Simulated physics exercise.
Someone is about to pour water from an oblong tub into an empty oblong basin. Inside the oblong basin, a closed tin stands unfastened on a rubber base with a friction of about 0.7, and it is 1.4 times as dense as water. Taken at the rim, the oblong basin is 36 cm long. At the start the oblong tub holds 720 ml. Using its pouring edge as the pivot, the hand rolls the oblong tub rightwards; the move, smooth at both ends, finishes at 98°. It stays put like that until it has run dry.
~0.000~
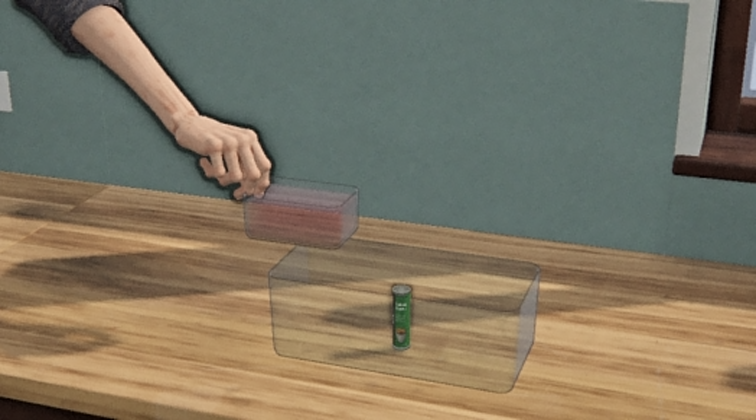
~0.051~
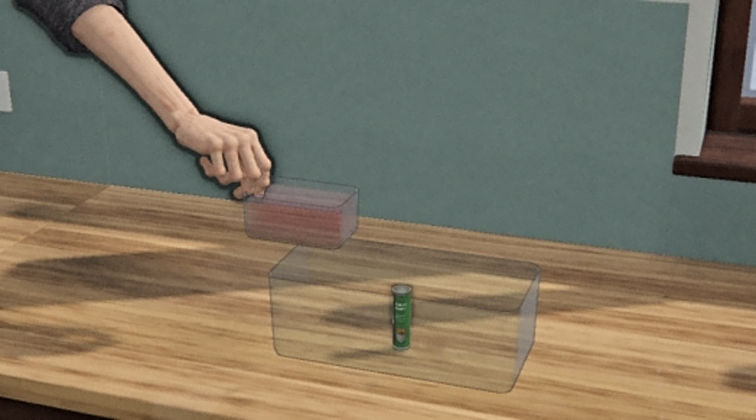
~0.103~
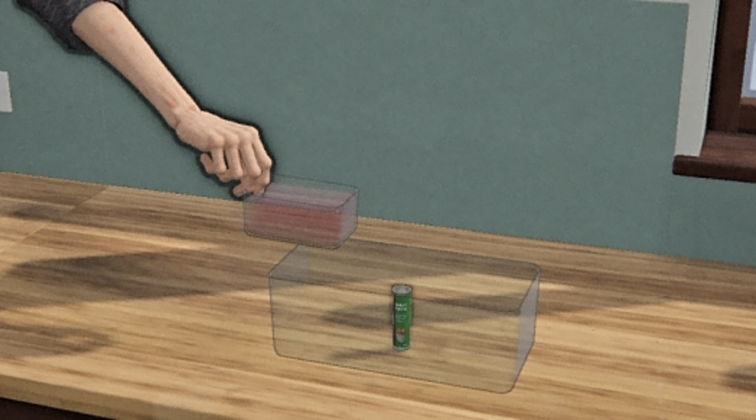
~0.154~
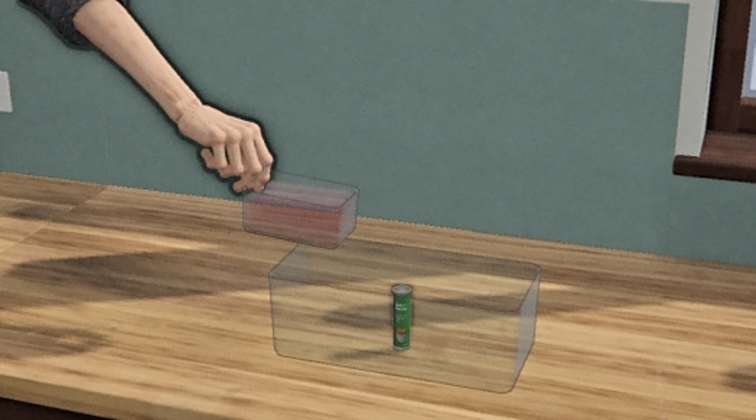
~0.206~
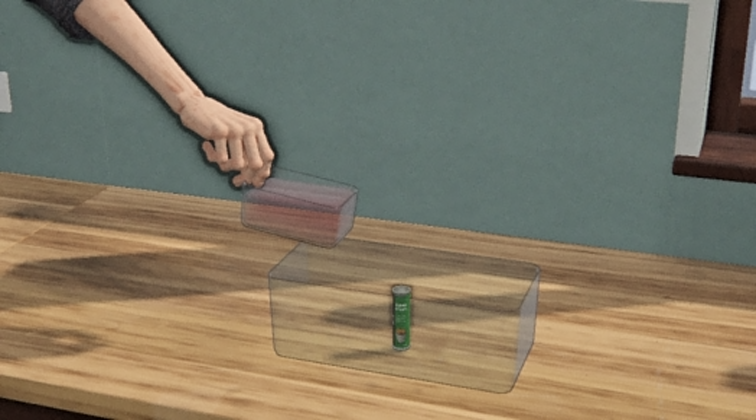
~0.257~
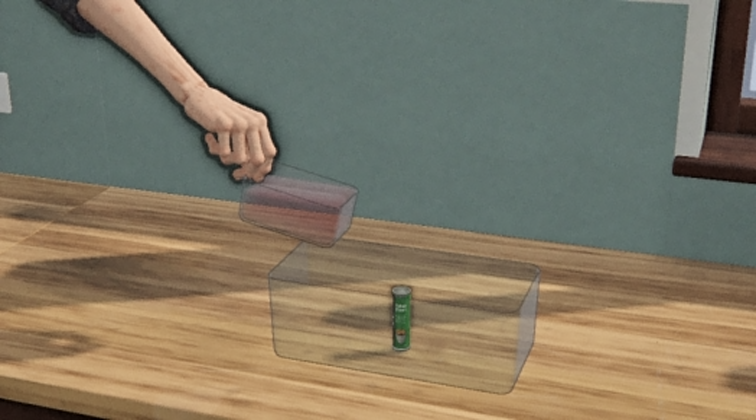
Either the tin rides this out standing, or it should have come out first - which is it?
It holds.
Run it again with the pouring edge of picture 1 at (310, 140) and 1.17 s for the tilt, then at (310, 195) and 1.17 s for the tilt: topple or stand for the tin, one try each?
Run one: It does not tip. Run two: It tumbles.
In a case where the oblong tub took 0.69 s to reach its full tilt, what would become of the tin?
It stays steady, then.
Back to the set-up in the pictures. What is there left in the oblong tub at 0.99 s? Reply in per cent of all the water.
I'd estimate some 10 per cent.
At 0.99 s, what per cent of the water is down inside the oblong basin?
Roughly 84 %.
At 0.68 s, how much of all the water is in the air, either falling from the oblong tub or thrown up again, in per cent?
Some 36 per cent.
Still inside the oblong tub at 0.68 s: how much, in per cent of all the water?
Portion remaining: Approx. 48 per cent.
By 0.68 s the tilt is 61° and 48 per cent is still to pour; the tin stands where it began.
By 0.99 s the tilt is 93° and 10 per cent is still to pour; the tin stands where it began.
By 1.32 s the tilt is 98° and 1 per cent is still to pour; the tin stands where it began.
By 1.67 s the tilt is 98° and 0 per cent is still to pour; the tin stands where it began.
At rest the tin stands where it began.
